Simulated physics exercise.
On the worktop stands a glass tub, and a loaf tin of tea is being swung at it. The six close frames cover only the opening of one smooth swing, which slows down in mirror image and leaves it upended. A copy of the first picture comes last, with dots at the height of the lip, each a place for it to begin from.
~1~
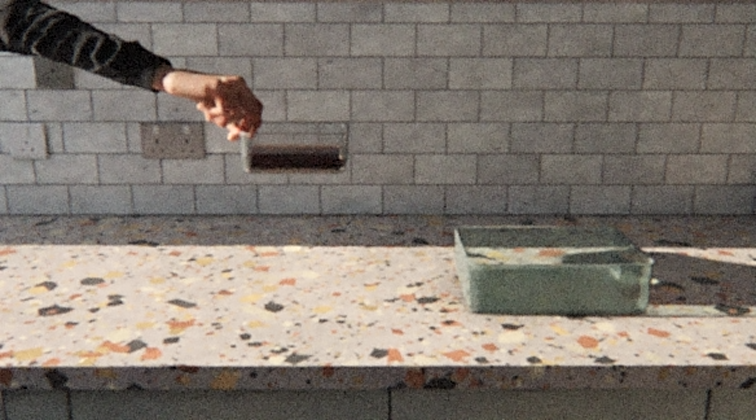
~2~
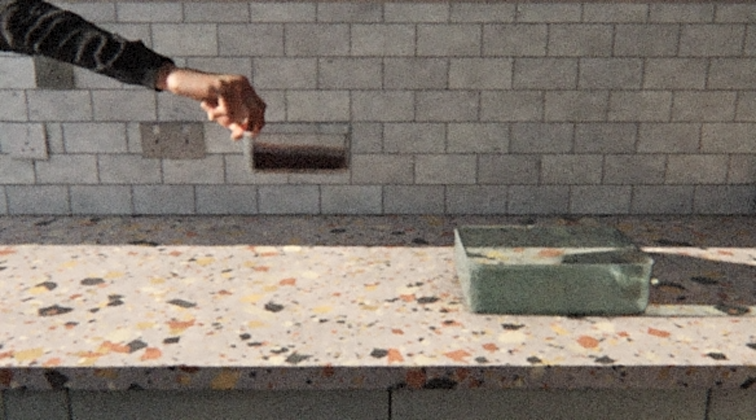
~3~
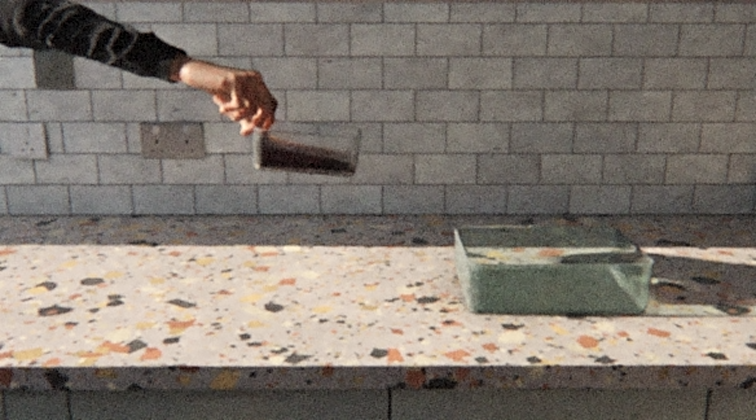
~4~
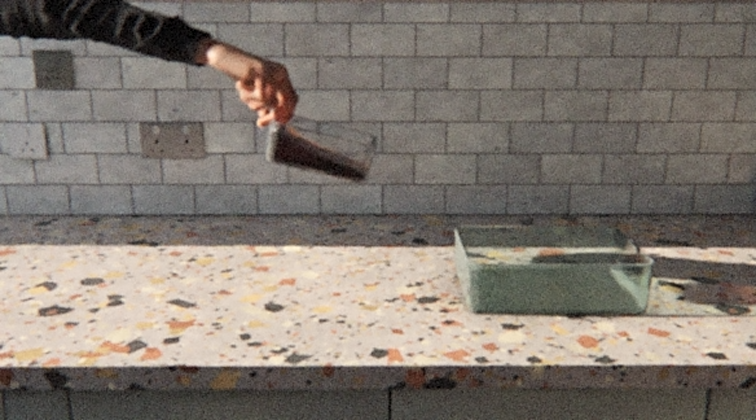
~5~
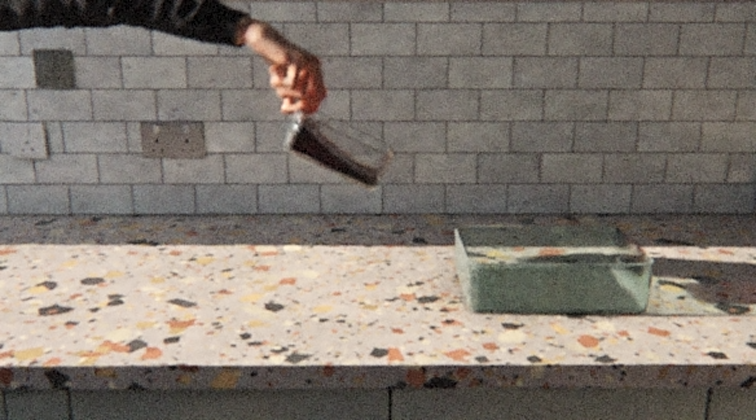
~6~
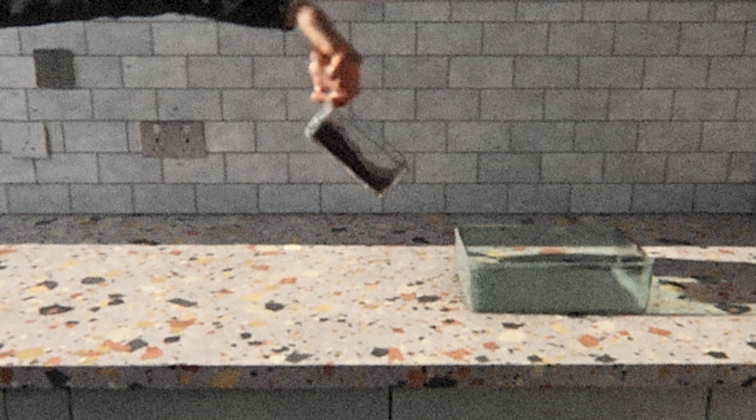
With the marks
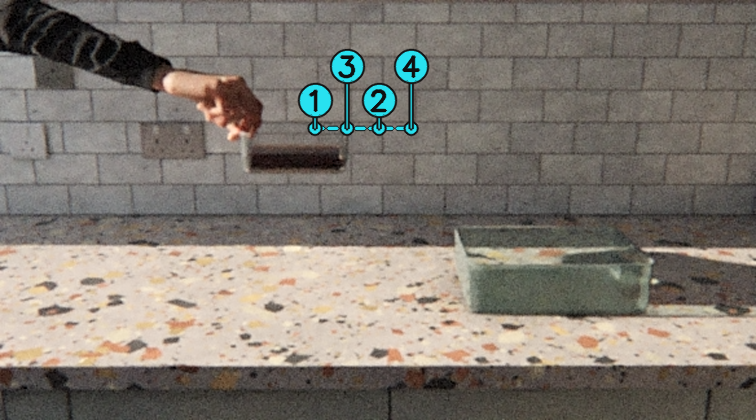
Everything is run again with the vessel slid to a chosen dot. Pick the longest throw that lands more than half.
It is 1.
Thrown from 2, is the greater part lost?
No.
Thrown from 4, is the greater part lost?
No, not at all.
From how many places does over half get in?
All four.
On the marked copy, 1 at (315, 128); 2 at (379, 128); 3 at (347, 128); 4 at (411, 128).
For spot 1, about 68 % lands in the tub, 24 % falls short and 8 % goes beside or beyond.
For spot 2, about 82 % lands in the tub, 3 % falls short and 15 % goes beside or beyond.
For spot 3, about 70 % lands in the tub, 19 % falls short and 11 % goes beside or beyond.
For spot 4, about 94 % lands in the tub, 2 % falls short and 4 % goes beside or beyond.
